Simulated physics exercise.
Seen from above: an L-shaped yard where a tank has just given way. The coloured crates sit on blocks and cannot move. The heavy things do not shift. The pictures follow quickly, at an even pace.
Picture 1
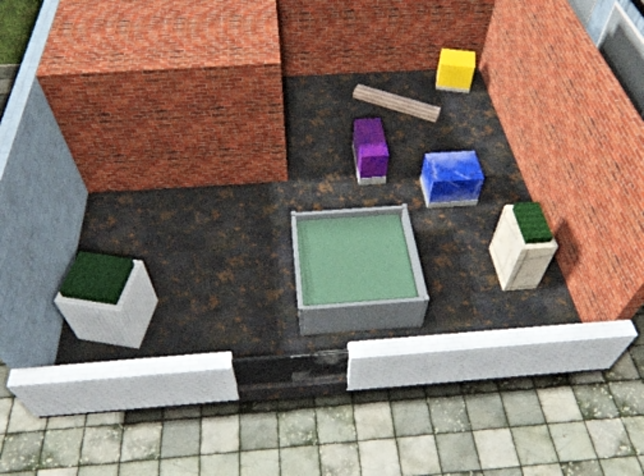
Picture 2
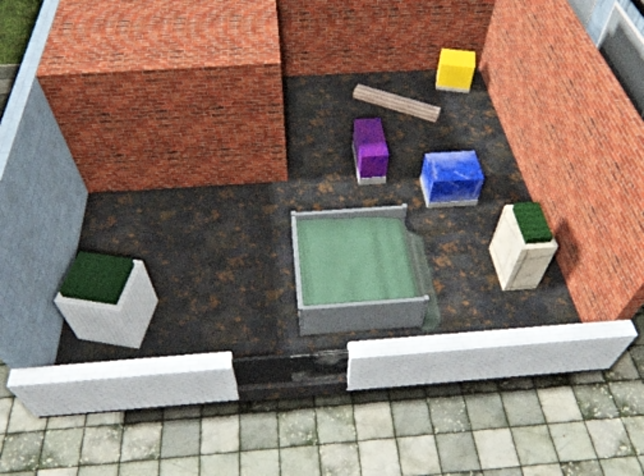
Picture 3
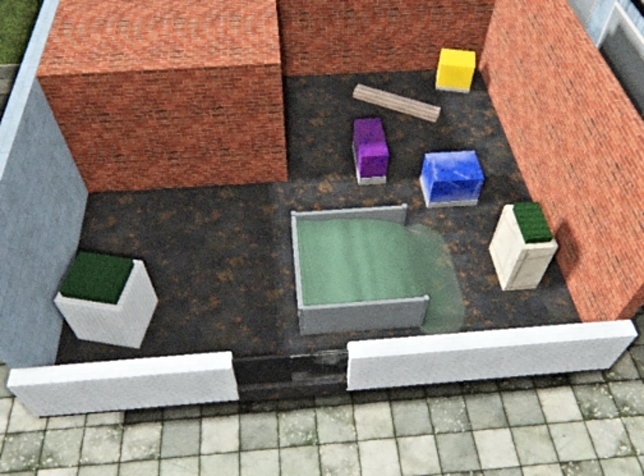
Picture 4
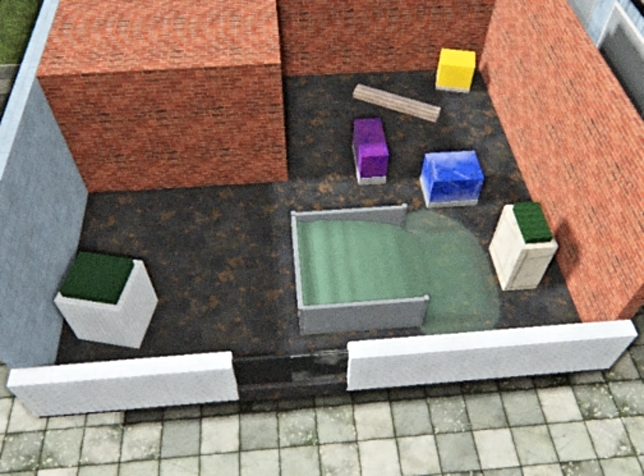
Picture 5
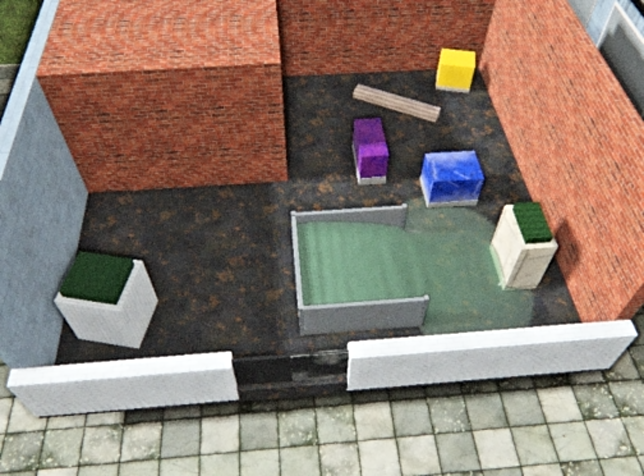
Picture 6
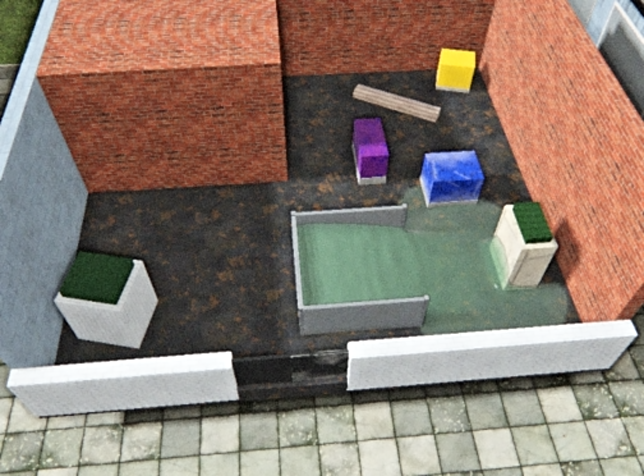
Green water pours from the tank's open right side and spreads around the cream planter.
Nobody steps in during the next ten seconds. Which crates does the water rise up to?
The purple crate keeps dry; the blue crate is soaked; the yellow crate is soaked.
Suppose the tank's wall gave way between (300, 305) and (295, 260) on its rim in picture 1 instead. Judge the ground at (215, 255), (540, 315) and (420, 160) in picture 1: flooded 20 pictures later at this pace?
In that order: Under water, not flooded, clear.
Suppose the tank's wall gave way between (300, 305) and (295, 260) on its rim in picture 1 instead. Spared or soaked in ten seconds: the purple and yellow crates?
Then: Purple crate is spared; yellow crate stays dry.
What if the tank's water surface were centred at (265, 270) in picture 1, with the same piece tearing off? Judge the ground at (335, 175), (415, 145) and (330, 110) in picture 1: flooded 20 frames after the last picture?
One after the other: Dry, covered, clear.
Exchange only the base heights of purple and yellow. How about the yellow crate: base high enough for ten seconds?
One by one: The yellow one is soaked.
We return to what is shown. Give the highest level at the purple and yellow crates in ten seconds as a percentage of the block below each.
Roughly 60 per cent, then 300 per cent.
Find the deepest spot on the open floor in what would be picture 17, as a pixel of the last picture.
Close to (584, 337).
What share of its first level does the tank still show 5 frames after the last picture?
Close to 44 %.
A moment on, water covers 20 % of the floor; the purple crate not reached, the blue crate water round its plinth, the yellow crate not reached.
Next, water covers 25 % of the floor; the purple crate not reached, the blue crate water round its plinth, the yellow crate not reached.
Then, water covers 40 % of the floor; the purple crate water round its plinth, the blue crate water round its plinth, the yellow crate water round its plinth.
Later, water covers 75 % of the floor; the purple crate water round its plinth, the blue crate water round its plinth, the yellow crate water round its plinth.
In the end, water covers 95 % of the floor; the purple crate stayed above the water, the blue crate was topped, the yellow crate was topped.
